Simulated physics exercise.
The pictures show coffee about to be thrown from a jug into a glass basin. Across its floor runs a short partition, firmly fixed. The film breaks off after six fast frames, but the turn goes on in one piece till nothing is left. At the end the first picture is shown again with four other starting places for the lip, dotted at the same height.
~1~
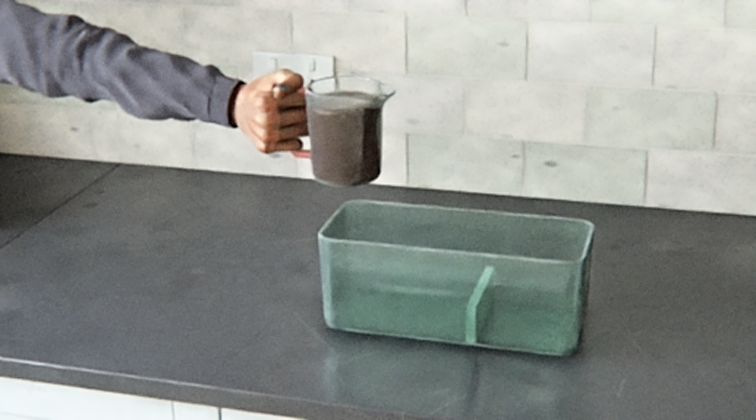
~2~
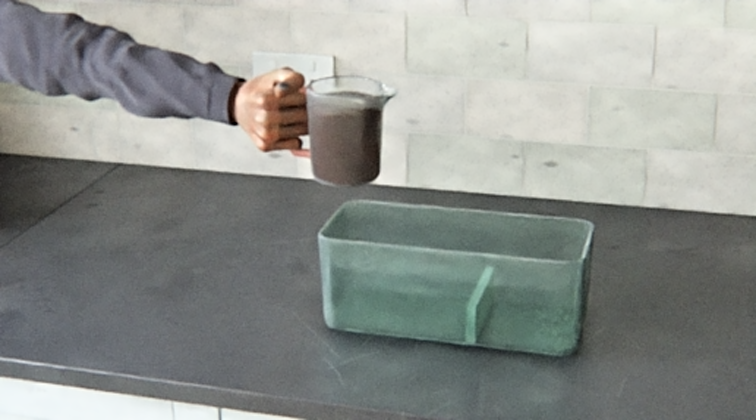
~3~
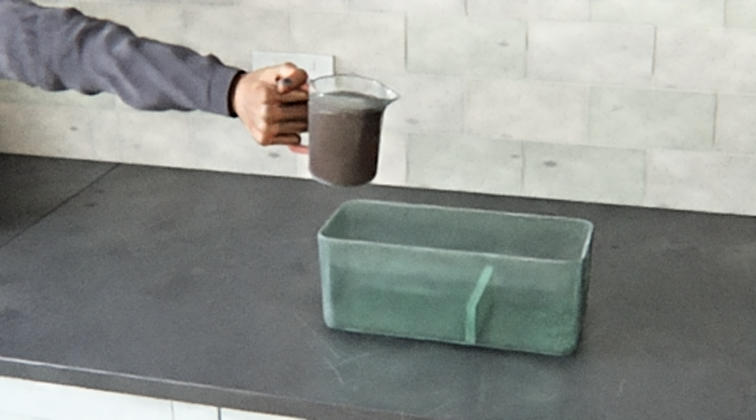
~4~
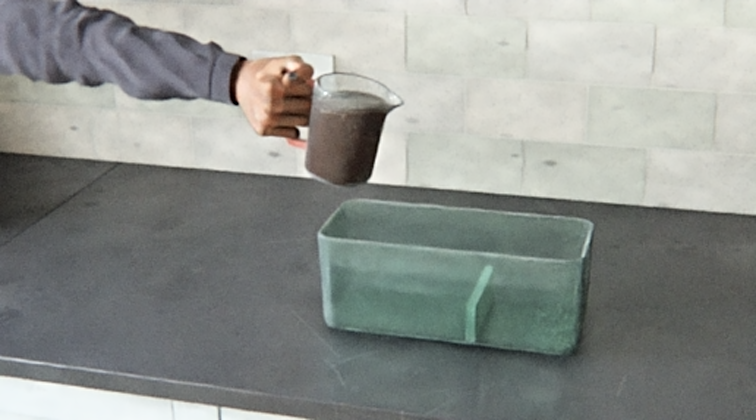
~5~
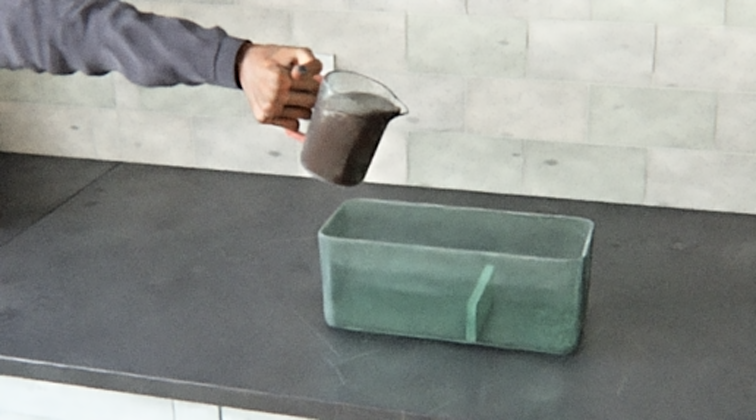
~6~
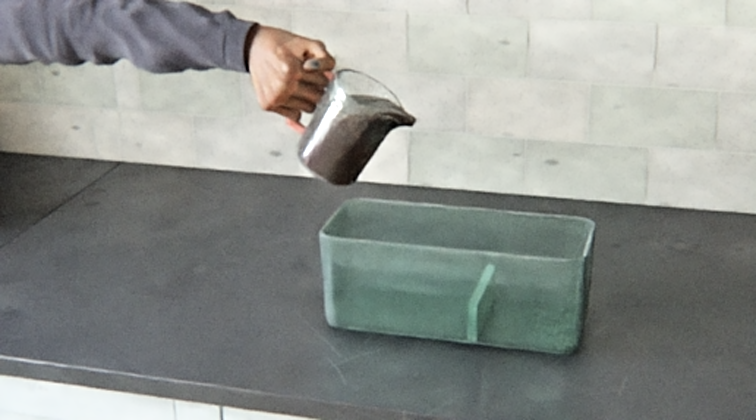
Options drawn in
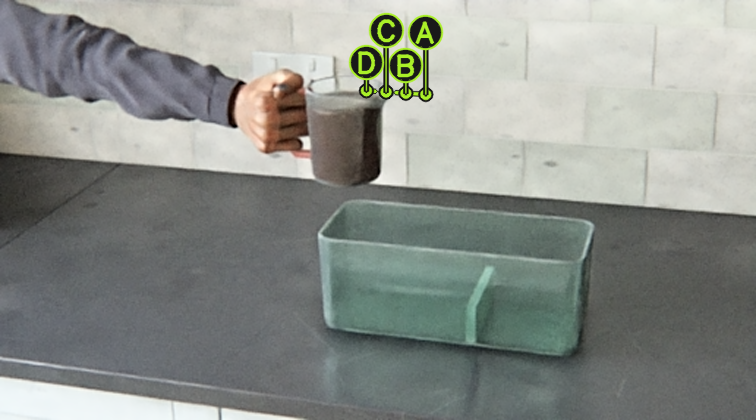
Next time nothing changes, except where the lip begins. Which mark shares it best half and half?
Use dot A.
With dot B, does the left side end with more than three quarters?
Yes, it does.
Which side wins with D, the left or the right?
The left one.
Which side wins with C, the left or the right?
More ends on the left.
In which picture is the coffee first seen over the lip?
Picture 6.
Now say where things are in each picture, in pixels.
In the first picture, upright, lip at (394, 92); basin from (326, 324) to (578, 353); top of the wall at (482, 285); nothing has left yet.
In the second picture, upright, lip at (395, 94); nothing has left yet.
In the third picture, tipped about 6°, lip at (398, 97); nothing has left yet.
In the fourth picture, tipped about 12°, lip at (402, 103); nothing has left yet.
In the fifth picture, tipped about 21°, lip at (407, 112); nothing has left yet.
In the sixth picture, tipped about 32°, lip at (411, 124); coffee is over the lip, down to (411, 124).
On the marked copy, A at (425, 94); B at (405, 93); C at (386, 92); D at (366, 90).
With A, about 55 % ends left of the wall and 45 % right of it.
With B, about 93 % ends left of the wall and 4 % right of it.
With C, about 95 % ends left of the wall and 4 % right of it.
With D, about 97 % ends left of the wall and 3 % right of it.
